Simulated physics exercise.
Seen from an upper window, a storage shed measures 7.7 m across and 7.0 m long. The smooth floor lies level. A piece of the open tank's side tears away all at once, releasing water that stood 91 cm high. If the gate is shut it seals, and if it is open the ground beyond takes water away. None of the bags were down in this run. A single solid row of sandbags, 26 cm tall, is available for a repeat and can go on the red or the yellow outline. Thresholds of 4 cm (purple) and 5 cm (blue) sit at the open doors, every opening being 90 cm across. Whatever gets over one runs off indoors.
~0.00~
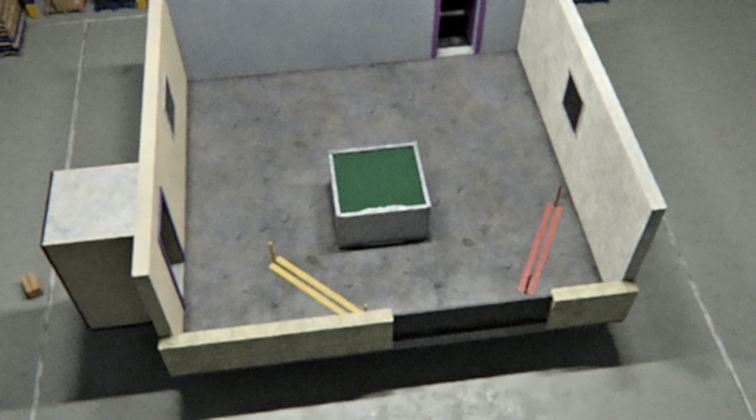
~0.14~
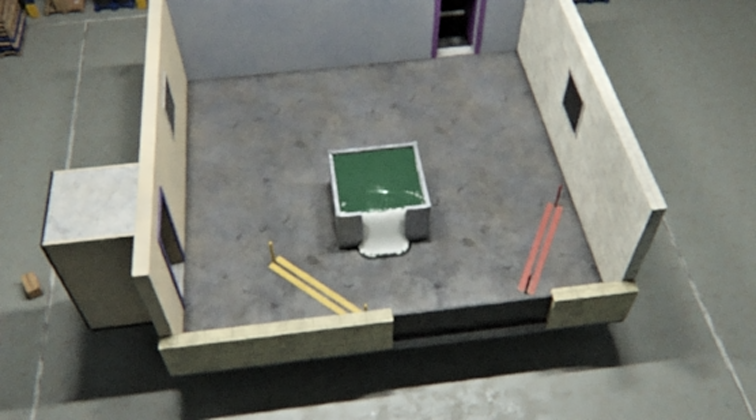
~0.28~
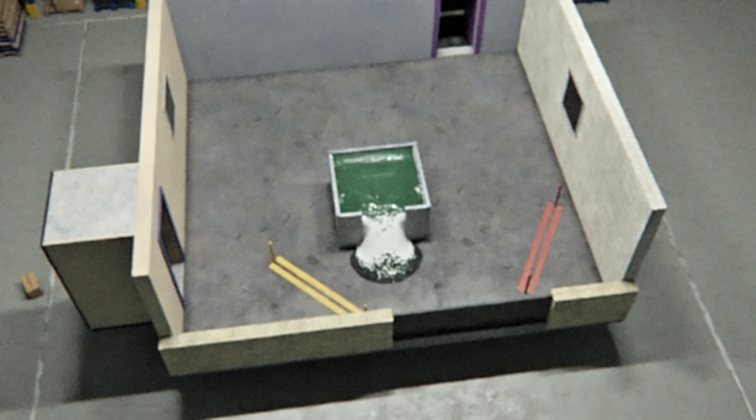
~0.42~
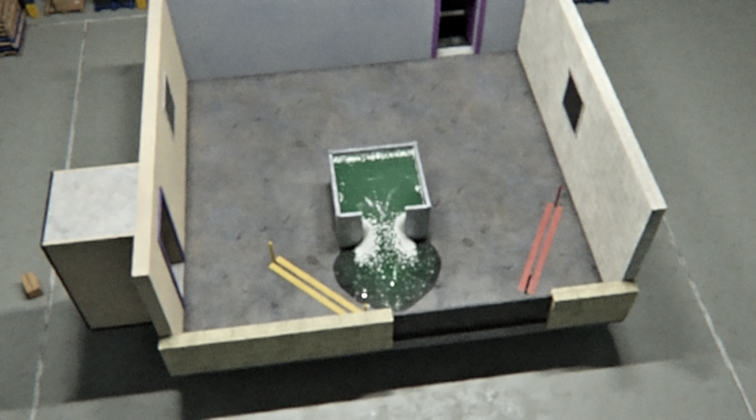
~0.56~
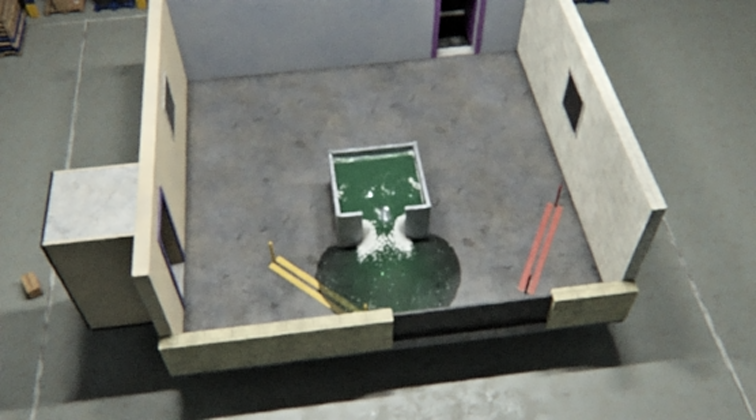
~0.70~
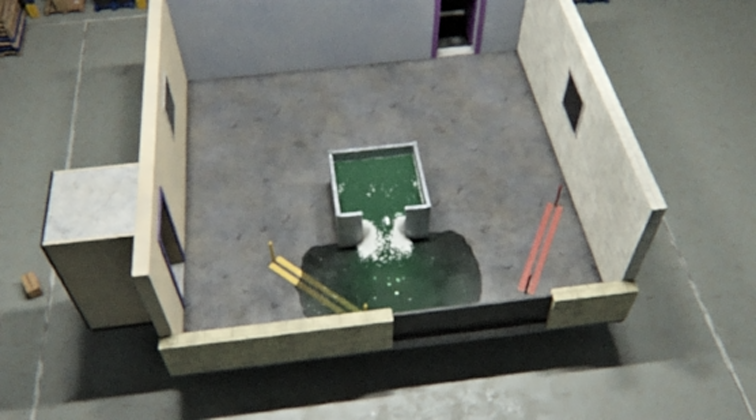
To begin with, a square open tank of green water stands still on the grey floor of a roofless, walled room. Its near side breaks open and white, foaming water pours out, then spreads into a widening dark green pool toward the front wall, reaching the yellow bars at left.
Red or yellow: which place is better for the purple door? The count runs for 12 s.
Red.
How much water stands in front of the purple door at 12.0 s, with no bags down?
The depth there is around 5.0 cm.
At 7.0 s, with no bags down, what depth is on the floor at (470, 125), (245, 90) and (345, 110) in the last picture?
About 2, 5 and 0 cm.
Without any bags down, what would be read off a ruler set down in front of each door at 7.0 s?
Reading (cm) - purple: 8; blue: 9.
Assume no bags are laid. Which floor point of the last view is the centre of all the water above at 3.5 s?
Centre of water: Approx. (385, 258).
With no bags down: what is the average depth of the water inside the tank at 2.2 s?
Mean depth roughly 40 cm.
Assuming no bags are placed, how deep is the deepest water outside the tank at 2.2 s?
33 cm.
After 1.4 s water covers 15 % of the floor and is deepest (42 cm) near (389, 330) in the run without bags; in at the purple door, 0 L with no bags, 0 L with the row on red, 0 L on yellow.
After 2.2 s water covers 20 % of the floor and is deepest (33 cm) near (605, 303) in the run without bags; in at the purple door, 0 L with no bags, 0 L with the row on red, 0 L on yellow.
After 3.5 s water covers 35 % of the floor and is deepest (22 cm) near (396, 311) in the run without bags; in at the purple door, 0 L with no bags, 0 L with the row on red, 0 L on yellow.
After 7.0 s water covers 85 % of the floor and is deepest (10 cm) near (183, 355) in the run without bags; in at the purple door, 5 L with no bags, 4 L with the row on red, 23 L on yellow.
After 12.0 s water covers 100 % of the floor and is deepest (9 cm) near (372, 176) in the run without bags; in at the purple door, 30 L with no bags, 25 L with the row on red, 78 L on yellow.
